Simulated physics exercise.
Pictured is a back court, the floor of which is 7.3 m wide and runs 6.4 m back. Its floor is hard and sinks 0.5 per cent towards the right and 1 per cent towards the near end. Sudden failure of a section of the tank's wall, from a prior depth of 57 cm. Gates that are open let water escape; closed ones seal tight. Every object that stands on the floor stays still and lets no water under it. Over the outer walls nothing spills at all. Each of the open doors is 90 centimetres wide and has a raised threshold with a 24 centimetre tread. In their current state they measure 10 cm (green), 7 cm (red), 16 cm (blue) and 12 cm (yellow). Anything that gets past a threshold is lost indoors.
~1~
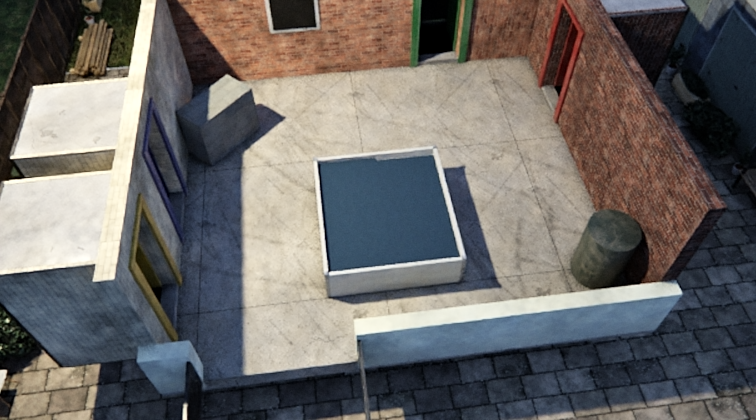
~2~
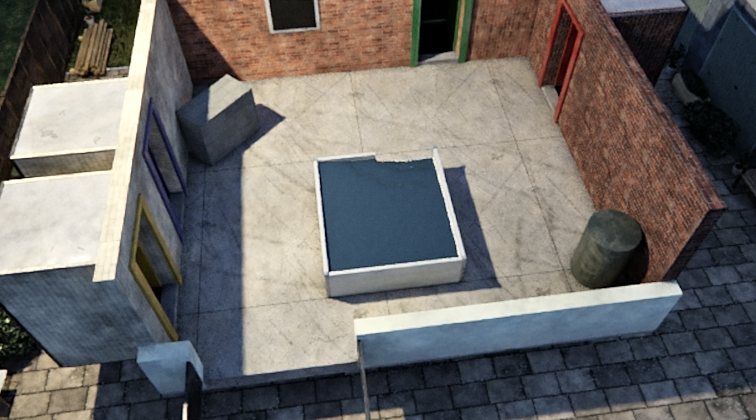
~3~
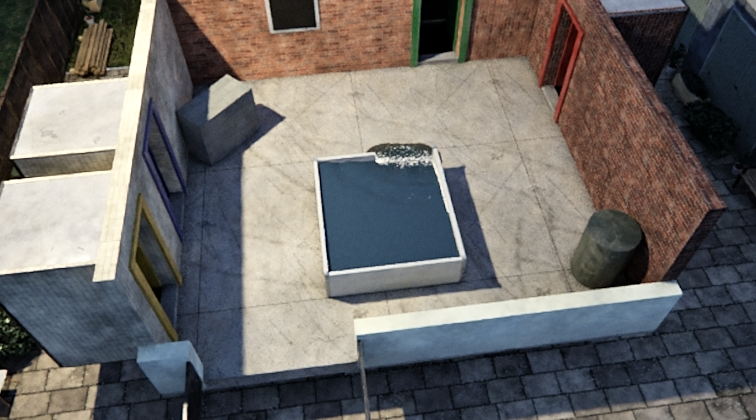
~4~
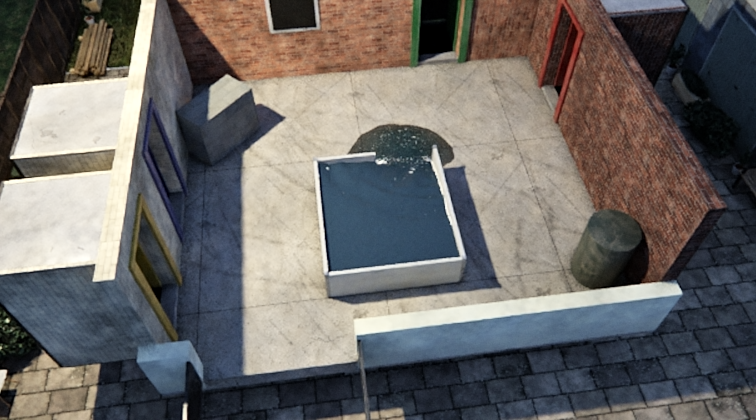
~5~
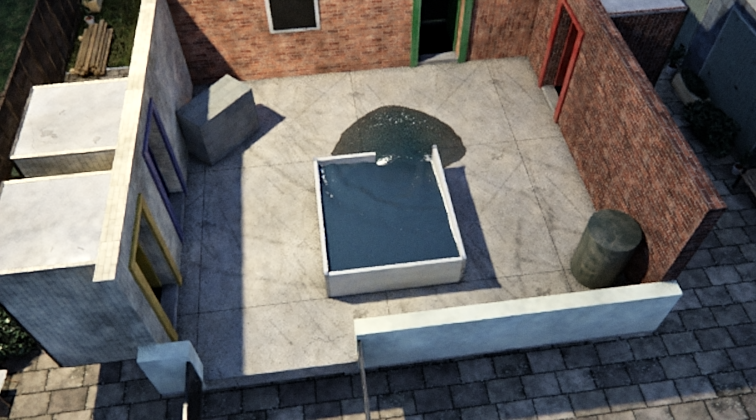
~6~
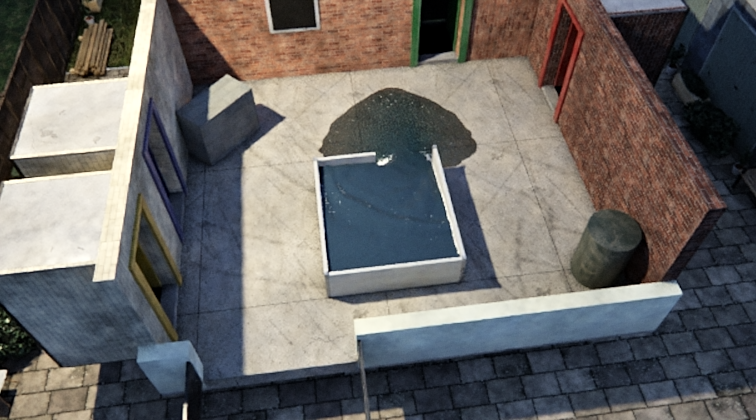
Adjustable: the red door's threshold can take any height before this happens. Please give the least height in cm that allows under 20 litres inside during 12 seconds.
It would have to be roughly 10 cm high.
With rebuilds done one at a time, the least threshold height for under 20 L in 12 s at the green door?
The green one would have to be about 16 cm high.
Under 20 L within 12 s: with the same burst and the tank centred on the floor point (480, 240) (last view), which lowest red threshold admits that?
Close to 15 cm would do it.
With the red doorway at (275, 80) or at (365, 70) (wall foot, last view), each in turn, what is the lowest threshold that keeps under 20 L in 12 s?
About 7.5 and 18 cm.
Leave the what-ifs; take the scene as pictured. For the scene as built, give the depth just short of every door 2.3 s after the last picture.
Door by door in centimetres - green 20, red 9, blue 0, yellow 0.
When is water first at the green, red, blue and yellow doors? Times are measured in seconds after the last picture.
Arrives: Green 0.6 s / red 1.5 s / blue 4.0 s / yellow 8.0 s.
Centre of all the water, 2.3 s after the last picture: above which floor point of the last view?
The centre of all the water is around (395, 168).
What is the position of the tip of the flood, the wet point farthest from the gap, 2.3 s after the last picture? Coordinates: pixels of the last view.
(194, 88).
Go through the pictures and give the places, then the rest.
The tank at (385, 209) is whole and still, 57 cm deep; the red door at (559, 64) is dry, in the first picture.
The gap is on the far side, the front 0.3 m out at a hidden place; the back of the tank holds 57 cm, in the second picture.
Water pours out on the far side and has run 0.8 m, to (383, 147); about 10 cm deep outside, 57 cm at the back, in the third picture.
Water pours out on the far side and has run 1.3 m, to (379, 129); about 7 cm deep outside, 57 cm at the back, in the fourth picture.
Water pours out on the far side and has run 1.8 m, to (382, 110); about 5 cm deep outside, 57 cm at the back, in the fifth picture.
The gap is on the far side, the front 2.3 m out at (387, 92); the back of the tank holds 57 cm; 2.1 m in a straight line remain to the red door at (559, 64), in the sixth picture.
Then, 0.7 s after the last picture water covers 20 % of the floor, deepest (34 cm) near (410, 170); it has not reached the red door.
Then, 2.3 s after the last picture water covers 35 % of the floor, deepest (29 cm) near (525, 58); 9 cm at the red door, 1 litre in over its 7 cm threshold.
Then, 11.3 s after the last picture water covers 95 % of the floor, deepest (12 cm) near (602, 315); 9 cm at the red door, 65 litres in over its 7 cm threshold.
At the red door as built, the water peaked near 13 cm, 2.9 s after the last picture.
Run again over the same 12 s with other heights there, 36 litres in over 8.5 cm, 7 litres over 11.5 cm. The limit of 20 litres is kept from about 10 cm up.
